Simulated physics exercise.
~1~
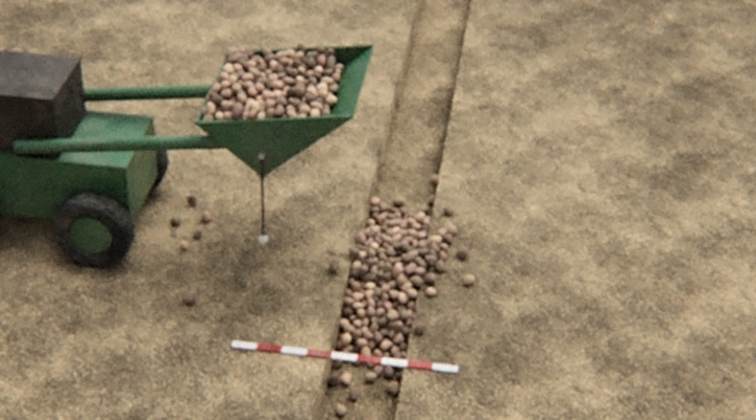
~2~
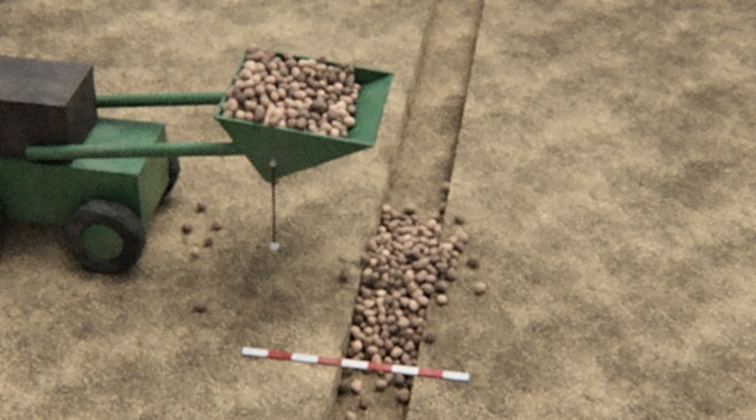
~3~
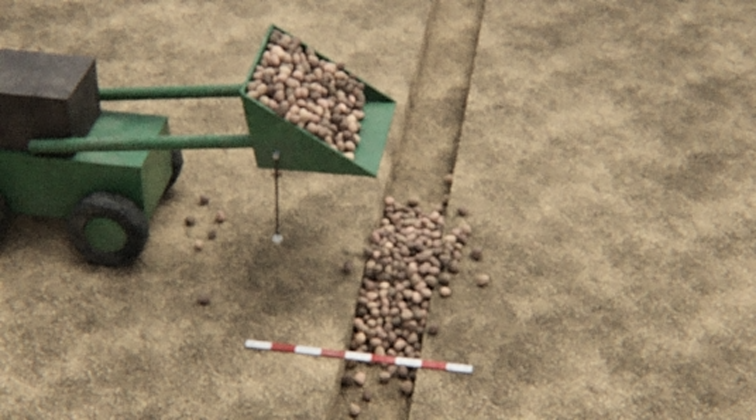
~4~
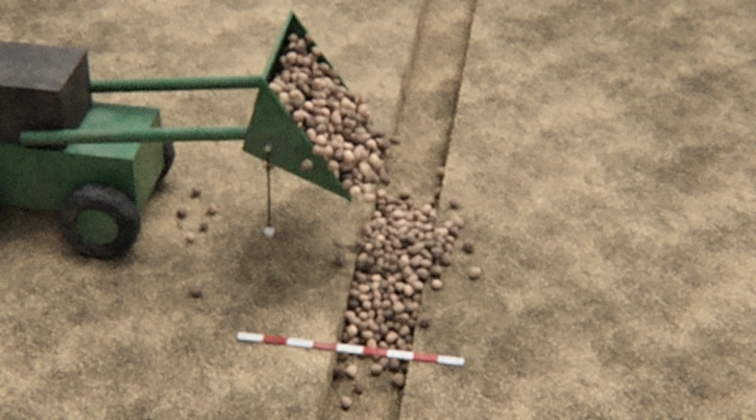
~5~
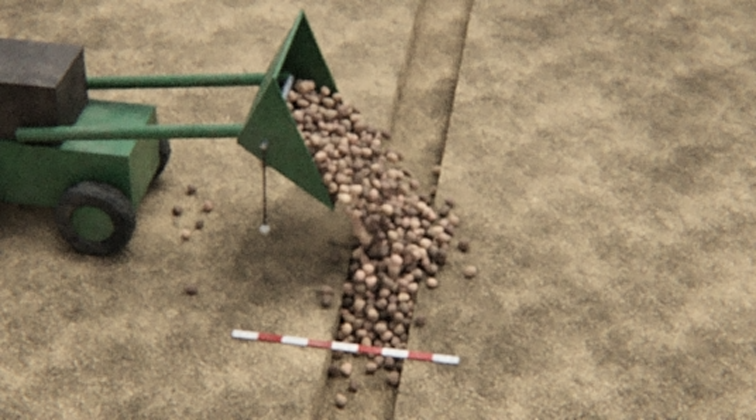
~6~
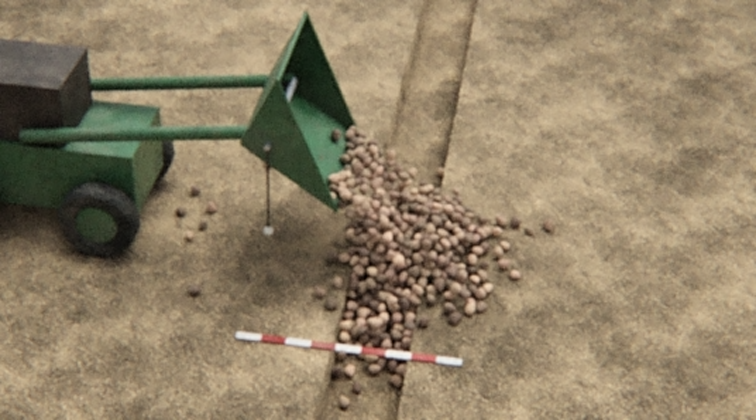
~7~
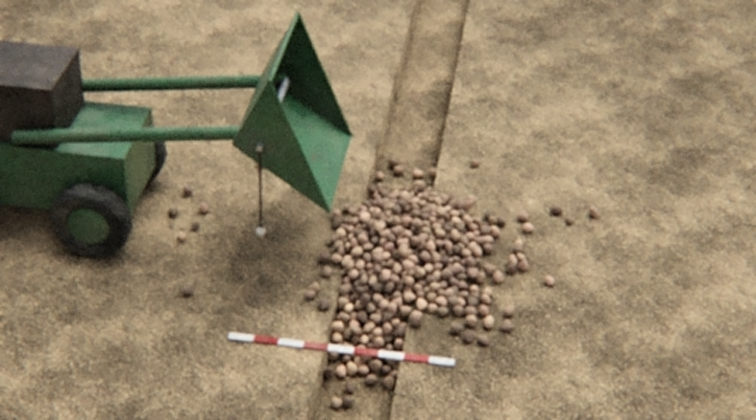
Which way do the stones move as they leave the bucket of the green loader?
The stones move to the right, spilling onto the pile at the trench, and some roll beyond it.
